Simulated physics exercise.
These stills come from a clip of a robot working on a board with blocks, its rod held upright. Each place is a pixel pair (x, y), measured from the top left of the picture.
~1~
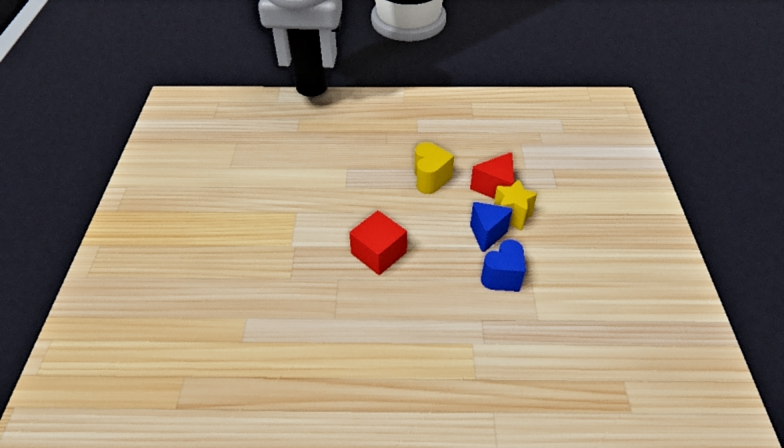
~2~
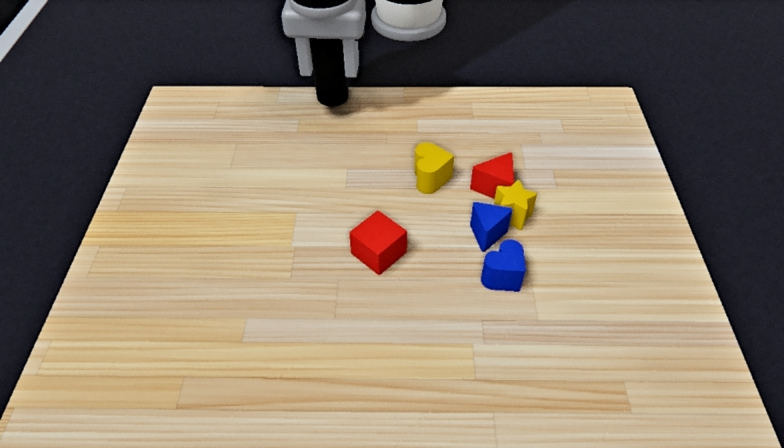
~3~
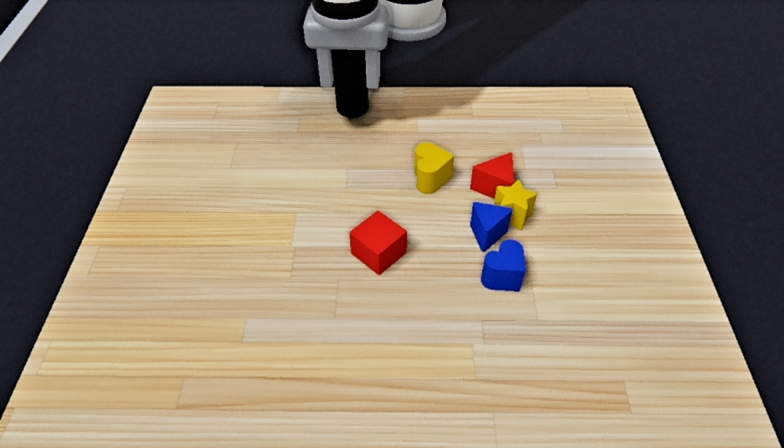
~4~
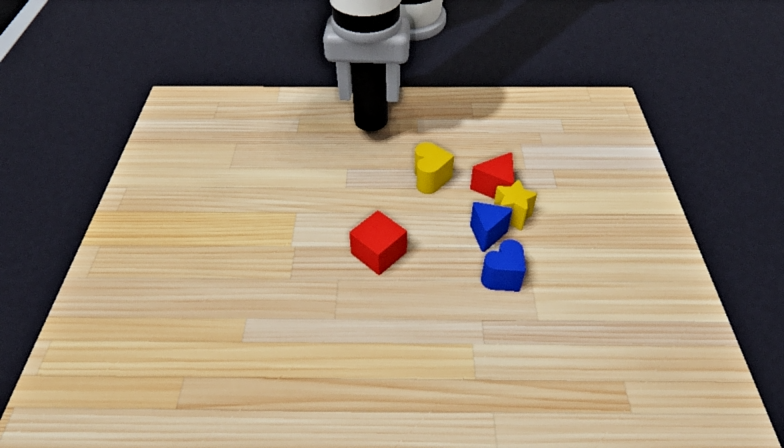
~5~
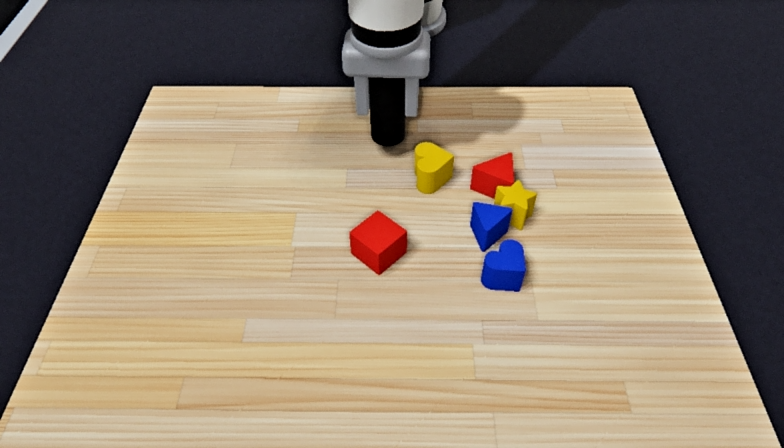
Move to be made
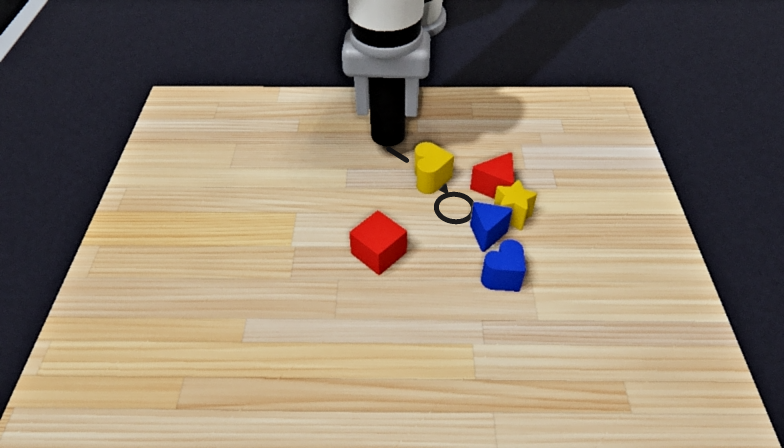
A robot arm with a black rod moves steadily right and slightly toward the viewer from the back edge of a pale wooden board, seen from above by a still camera. A yellow heart, red triangle, yellow star, blue triangle and blue heart sit right of centre, with a red cube to their left. The rod nears the yellow heart, while every block stays still.
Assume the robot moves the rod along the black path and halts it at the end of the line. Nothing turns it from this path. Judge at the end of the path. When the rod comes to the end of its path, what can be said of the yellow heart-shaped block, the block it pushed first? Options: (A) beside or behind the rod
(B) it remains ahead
My pick is B.
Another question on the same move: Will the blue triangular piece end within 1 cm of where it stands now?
No, that is not what happens.
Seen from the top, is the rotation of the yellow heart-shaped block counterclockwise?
No, I don't think so.
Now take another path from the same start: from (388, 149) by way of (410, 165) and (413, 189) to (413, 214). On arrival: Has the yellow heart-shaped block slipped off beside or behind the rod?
Final answer: Yes.
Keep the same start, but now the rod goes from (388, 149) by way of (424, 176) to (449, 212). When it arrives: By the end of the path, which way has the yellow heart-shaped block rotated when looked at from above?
Viewed from above: Clockwise.
The drawn path runs from (388, 149) through (414, 165) and (439, 183) to (455, 208).
The first path, step by step. One third of the way, rod at (415, 152); yellow heart-shaped block at (442, 164).
Two thirds of the way, rod at (441, 170); yellow heart-shaped block at (465, 185), turned 20° clockwise.
At the end, rod at (456, 195); yellow heart-shaped block at (485, 203), turned 45° clockwise; blue triangular piece at (500, 225), turned 15° anticlockwise; red triangular piece not moved.
